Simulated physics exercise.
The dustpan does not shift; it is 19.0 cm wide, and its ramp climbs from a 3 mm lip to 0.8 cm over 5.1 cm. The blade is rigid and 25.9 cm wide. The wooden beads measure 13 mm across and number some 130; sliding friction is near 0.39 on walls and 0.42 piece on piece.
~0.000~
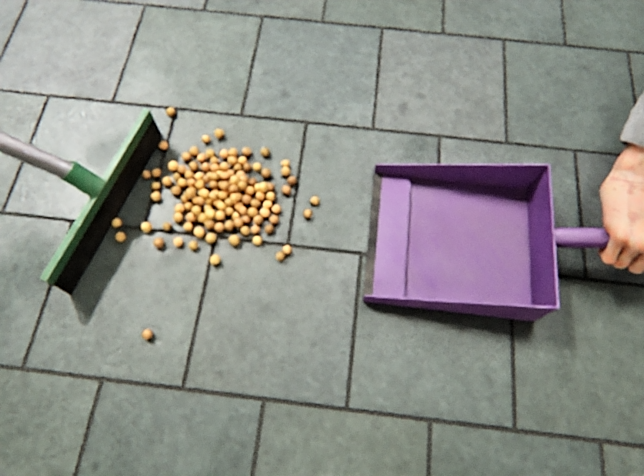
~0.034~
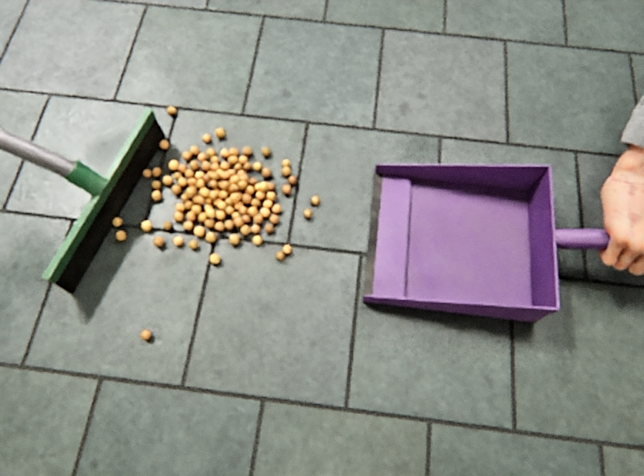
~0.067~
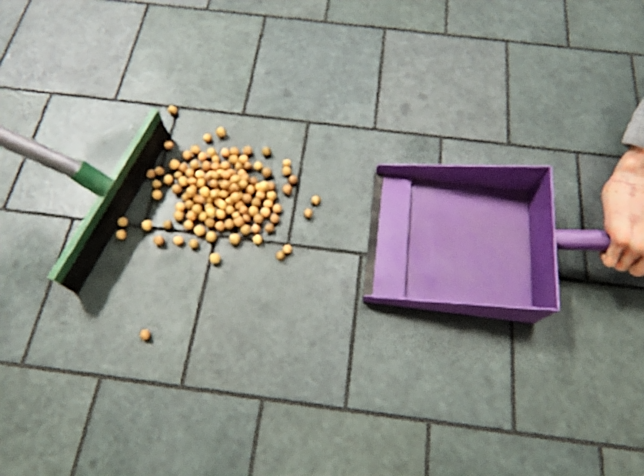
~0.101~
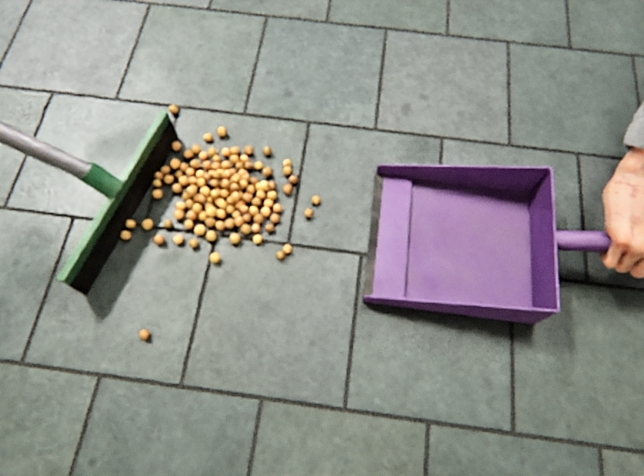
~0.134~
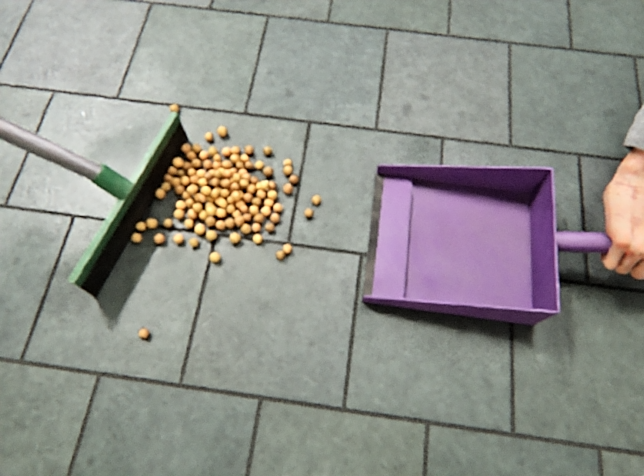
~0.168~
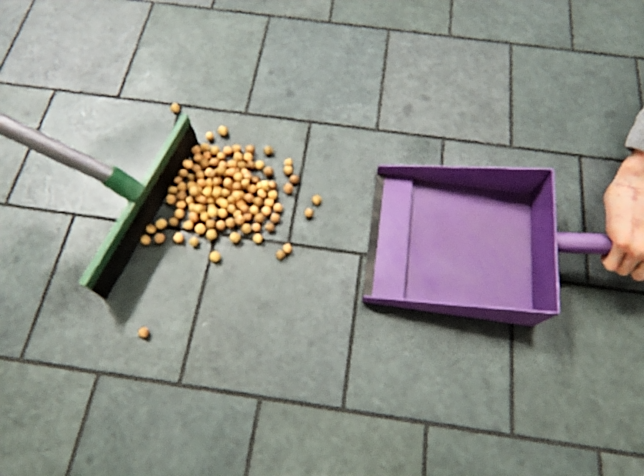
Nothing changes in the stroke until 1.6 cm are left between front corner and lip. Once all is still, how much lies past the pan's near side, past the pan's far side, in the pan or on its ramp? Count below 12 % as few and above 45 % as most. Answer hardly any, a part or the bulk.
Near side: A part, far side: A part, pan: A part.
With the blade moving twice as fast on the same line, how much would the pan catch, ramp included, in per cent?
It would be near 30 per cent.
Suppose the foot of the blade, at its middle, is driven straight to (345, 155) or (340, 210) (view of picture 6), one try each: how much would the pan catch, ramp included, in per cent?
Some 5 and 25 per cent.
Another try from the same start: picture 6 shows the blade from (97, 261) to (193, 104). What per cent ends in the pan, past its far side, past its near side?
Pan 5, far 25, near 5.
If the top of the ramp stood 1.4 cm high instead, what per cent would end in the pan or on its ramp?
Then about 25 per cent.
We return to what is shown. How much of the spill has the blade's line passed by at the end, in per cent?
Roughly 20 per cent.
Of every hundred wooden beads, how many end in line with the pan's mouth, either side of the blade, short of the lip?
About 35 per cent.
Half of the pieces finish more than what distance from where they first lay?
Some 22 cm.
Then, at 0.46 s, middle of the blade 18 cm from the lip; 0 % over the lip, far side 15 %, near side 5 %.
After 0.65 s, middle of the blade 10 cm from the lip; 0 % over the lip, far side 20 %, near side 10 %.
After 0.97 s, middle of the blade 5 cm from the lip; 30 % over the lip, far side 20 %, near side 20 %.
By 1.7 s all is still; near side 20 %, far side 20 %, pan 25 %, in front of the lip or behind the blade 35 %.
